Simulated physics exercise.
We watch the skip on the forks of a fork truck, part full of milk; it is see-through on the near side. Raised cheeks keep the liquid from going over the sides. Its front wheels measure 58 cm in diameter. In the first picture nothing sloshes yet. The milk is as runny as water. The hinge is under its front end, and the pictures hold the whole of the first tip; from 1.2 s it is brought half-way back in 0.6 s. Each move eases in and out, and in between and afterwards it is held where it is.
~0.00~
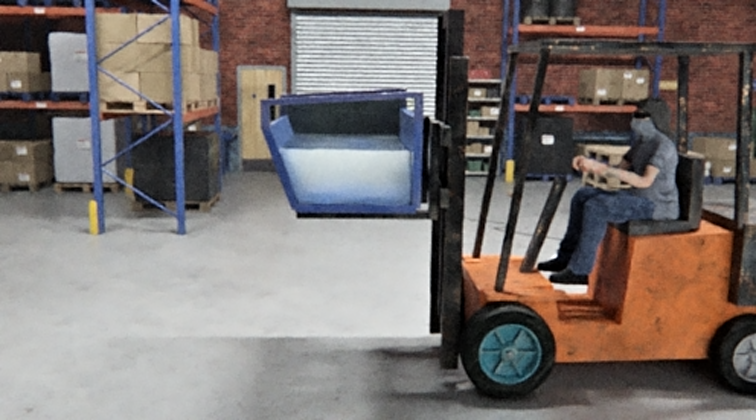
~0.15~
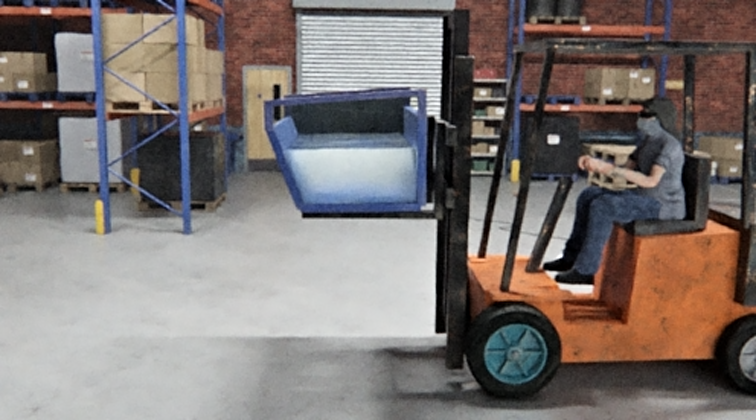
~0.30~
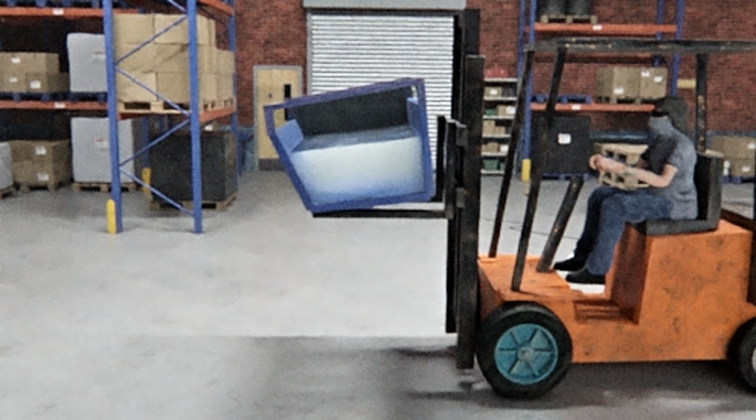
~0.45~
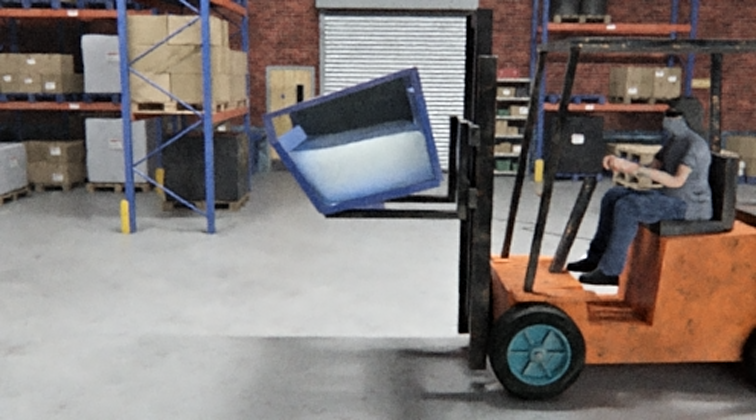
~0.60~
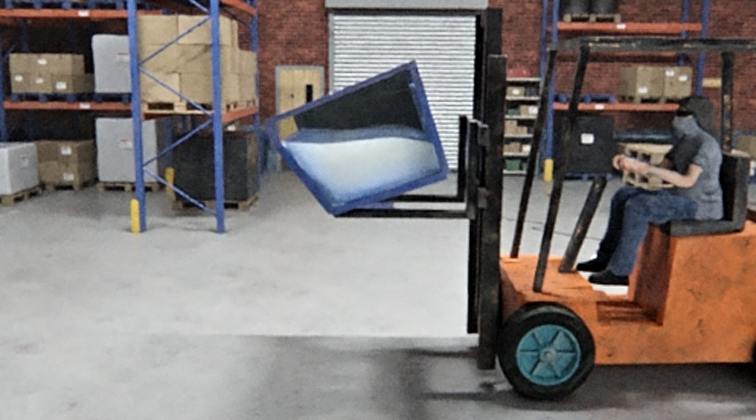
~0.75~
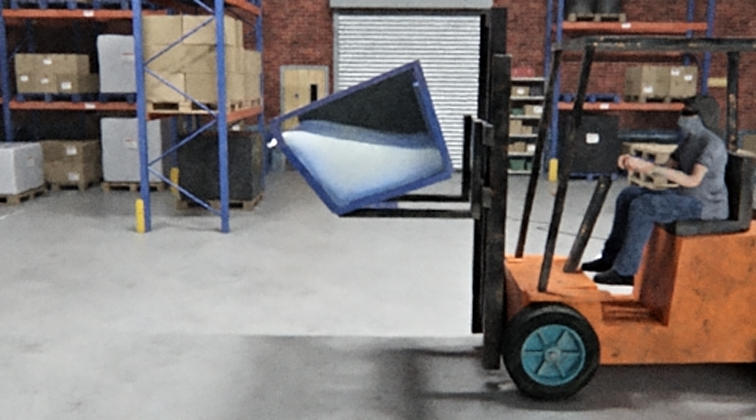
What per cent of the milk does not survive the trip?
Roughly 11 per cent of the milk is lost.
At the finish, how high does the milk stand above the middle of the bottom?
Roughly 24 cm.
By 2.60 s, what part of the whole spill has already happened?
Some 100 per cent by then.
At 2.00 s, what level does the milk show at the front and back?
About 28 cm in front and 22 cm behind.
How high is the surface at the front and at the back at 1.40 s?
About 32 cm in front and 18 cm behind.
Then, 1.40 s in, the skip is at 17° forwards, the surface stands 19 cm at the back and 32 cm at the front; 11 per cent has gone, over the front.
Then, 2.00 s in, the skip is at 10° forwards, the surface stands 23 cm at the back and 28 cm at the front; 11 per cent has gone, over the front.
Then, 2.60 s in, the skip is at 10° forwards, the surface stands 19 cm at the back and 32 cm at the front; 11 per cent has gone, over the front.
Then, 4.68 s in, 11 per cent has gone, over the front, 30 of 263 litres.
